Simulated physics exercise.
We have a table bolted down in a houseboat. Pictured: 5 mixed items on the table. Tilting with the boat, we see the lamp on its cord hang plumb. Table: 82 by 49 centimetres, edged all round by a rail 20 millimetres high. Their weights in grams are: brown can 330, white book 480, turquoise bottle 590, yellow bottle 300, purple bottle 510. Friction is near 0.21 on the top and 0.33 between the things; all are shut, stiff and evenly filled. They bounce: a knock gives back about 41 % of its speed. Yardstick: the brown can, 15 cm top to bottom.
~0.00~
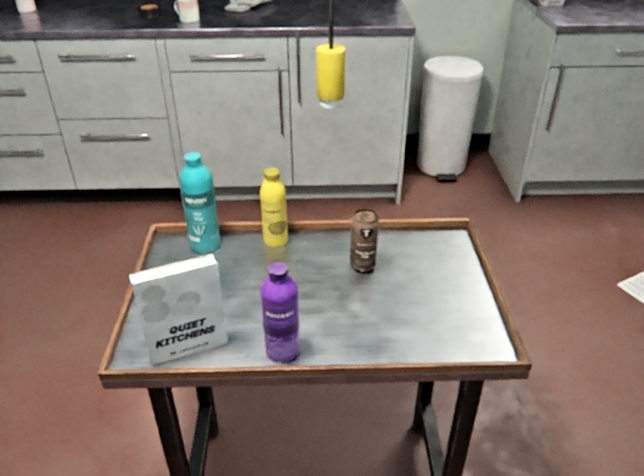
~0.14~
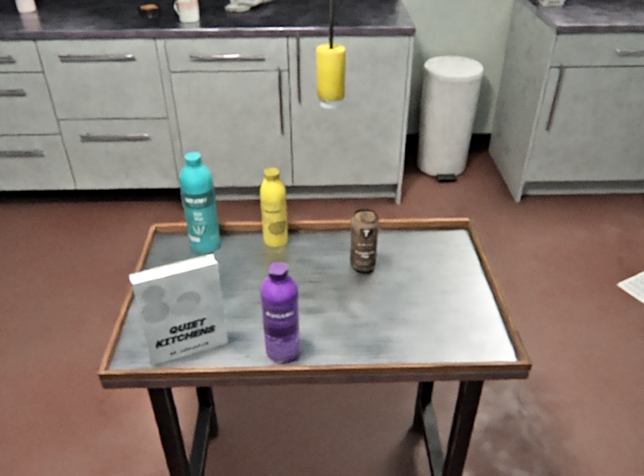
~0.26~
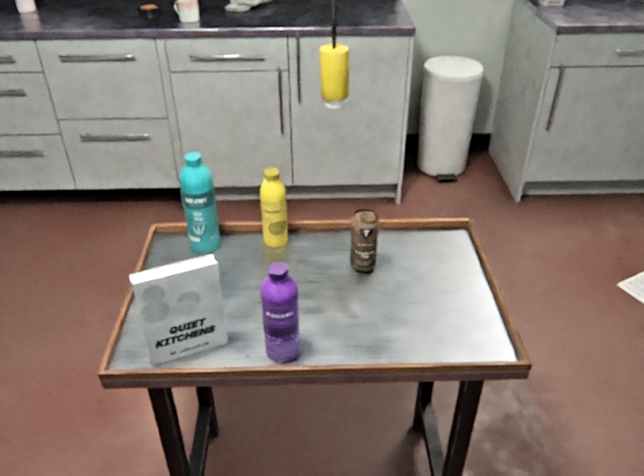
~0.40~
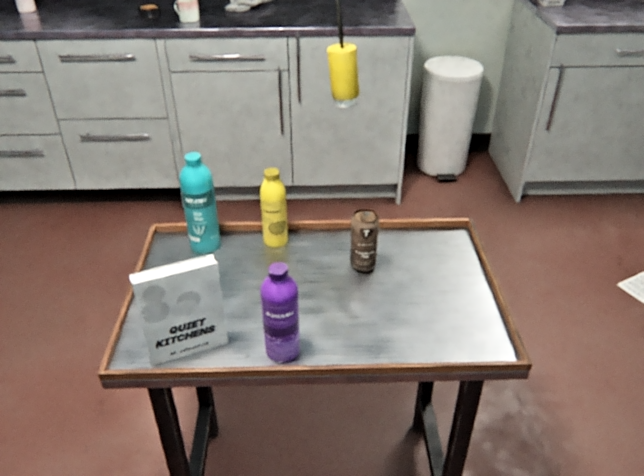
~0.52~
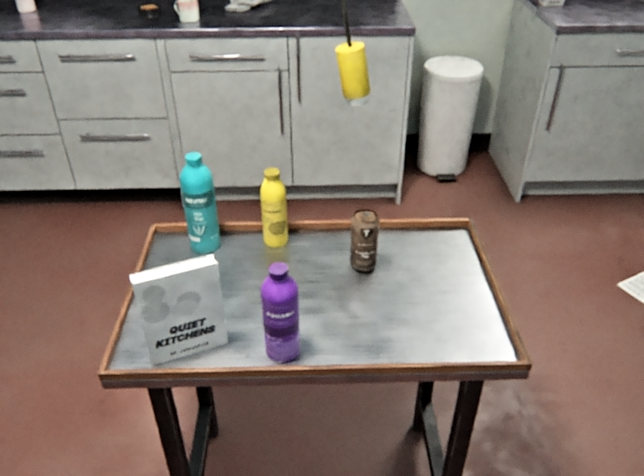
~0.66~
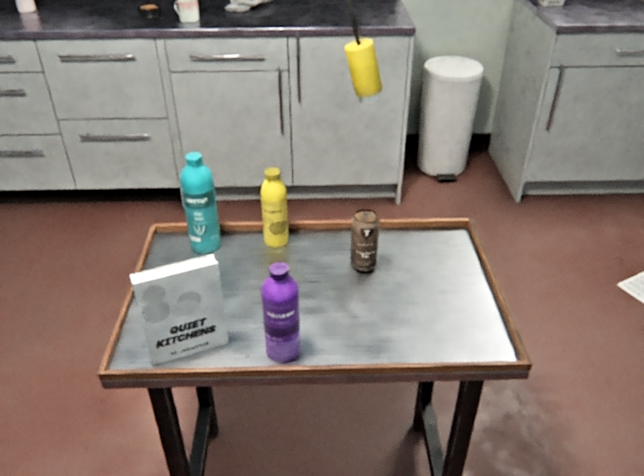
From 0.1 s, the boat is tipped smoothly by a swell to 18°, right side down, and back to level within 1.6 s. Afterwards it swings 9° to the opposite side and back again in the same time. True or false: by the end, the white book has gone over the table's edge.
False.
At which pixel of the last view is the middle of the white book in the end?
It stops at about (319, 308).
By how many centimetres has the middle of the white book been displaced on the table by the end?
About 27 cm.
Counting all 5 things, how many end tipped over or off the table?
0.
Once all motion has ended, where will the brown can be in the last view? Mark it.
Resting point, approx. (462, 240) px.
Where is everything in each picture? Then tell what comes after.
The first frame shows boat level; white book (182, 311); brown can (364, 241).
The second frame shows boat level; yellow bottle (274, 207); purple bottle (281, 311).
The third frame shows floor tilted 2°, right side down; brown can (364, 241); turquoise bottle (200, 203).
The fourth frame shows floor tilted 6°, right side down; yellow bottle (274, 207); purple bottle (281, 311).
The fifth frame shows floor tilted 10°, right side down; brown can (365, 241); turquoise bottle (200, 203).
The sixth frame shows floor tilted 14°, right side down; white book (183, 311); yellow bottle (274, 207).
Around 1.16 s, floor tilted 14°, right side down; white book shifted 12 cm near (246, 310); turquoise bottle shifted 12 cm; yellow bottle shifted 12 cm.
Around 1.36 s, floor tilted 7°, right side down; white book shifted 21 cm near (291, 309); turquoise bottle shifted 20 cm; purple bottle shifted 20 cm.
Finally (3.8 s), not toppled but over 5 cm from the start, brown can, white book, turquoise bottle, yellow bottle and purple bottle. In the last view, white book near (319, 308).
